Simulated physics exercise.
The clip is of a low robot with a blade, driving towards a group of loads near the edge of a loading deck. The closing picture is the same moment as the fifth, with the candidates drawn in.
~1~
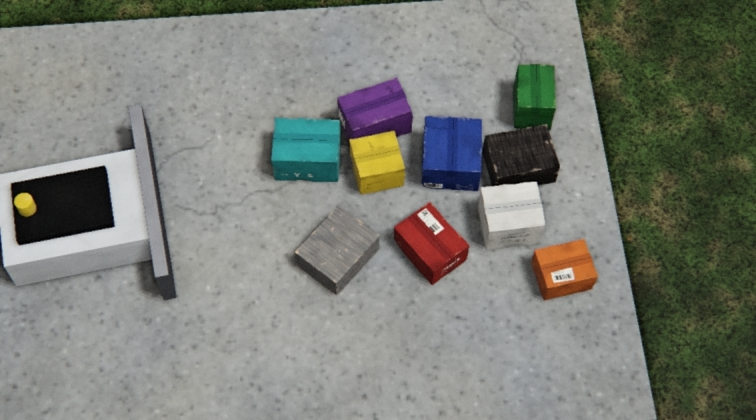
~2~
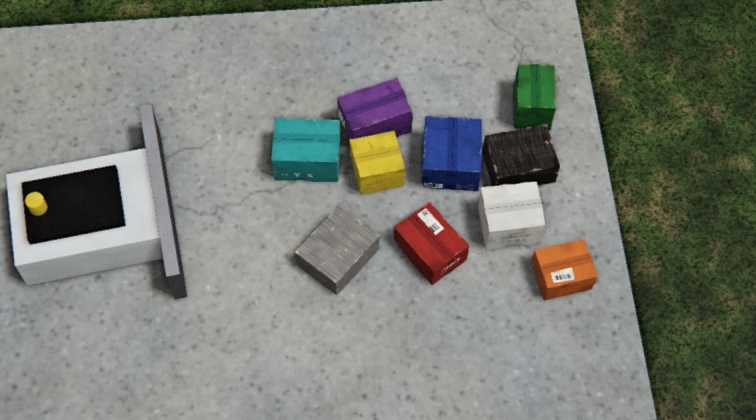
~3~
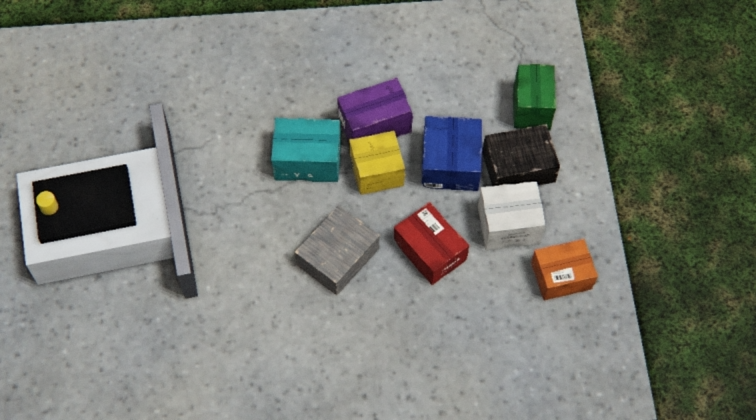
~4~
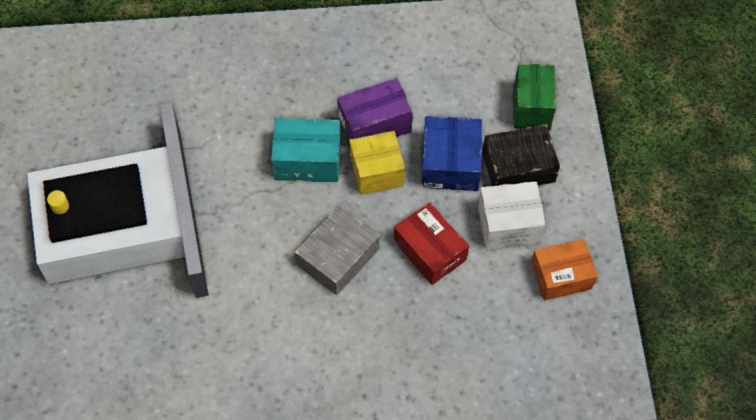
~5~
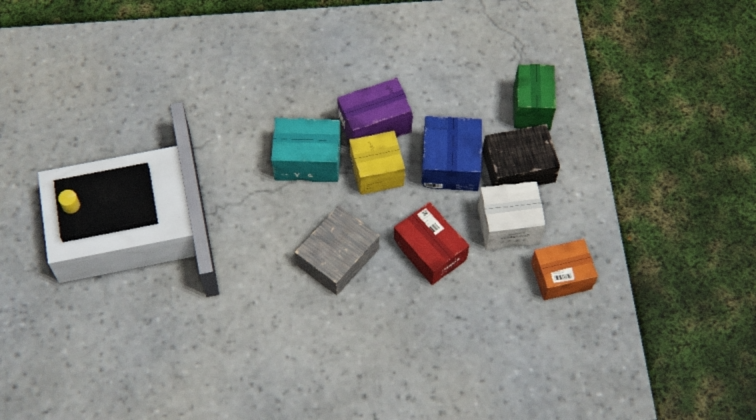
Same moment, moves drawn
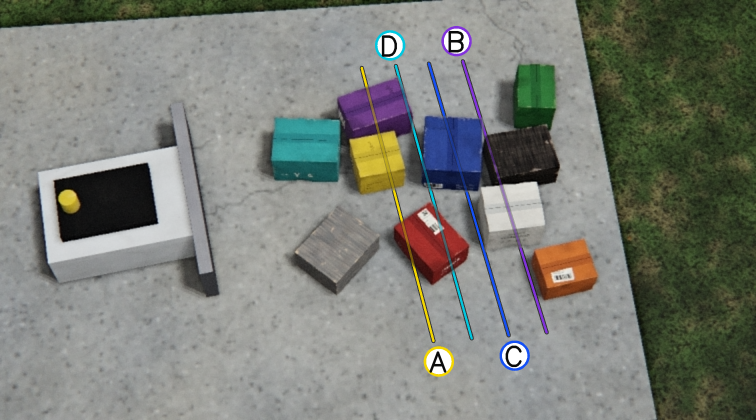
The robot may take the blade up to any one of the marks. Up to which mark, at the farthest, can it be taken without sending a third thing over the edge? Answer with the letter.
It can go as far as C.
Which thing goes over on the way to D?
It is the black crate.
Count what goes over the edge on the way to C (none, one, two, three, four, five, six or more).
One.
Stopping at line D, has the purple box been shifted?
Yes.
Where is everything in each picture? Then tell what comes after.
The first picture shows white box (511, 216); turquoise box (307, 150); grey crate (338, 250).
The second picture shows robot (81, 202); green parcel (534, 97).
The third picture shows robot (91, 201); blue box (451, 153).
The fourth picture shows robot (103, 200); purple box (375, 115).
The fifth picture shows robot (113, 199); red parcel (431, 244); white box (511, 216); turquoise box (307, 150).
On the marked copy, A at (396, 197); B at (502, 189); C at (467, 192); D at (432, 194).
Following C. Soon after the start, robot (214, 192); purple box (381, 114); turquoise box (321, 146).
Later, robot (314, 185); black crate (588, 158); blue box (527, 148).
In the end, robot (389, 180); black crate over the edge; blue box (599, 148); one fallen.
As for the rest, A is within the limit but short; B drops three; D is within the limit but short.
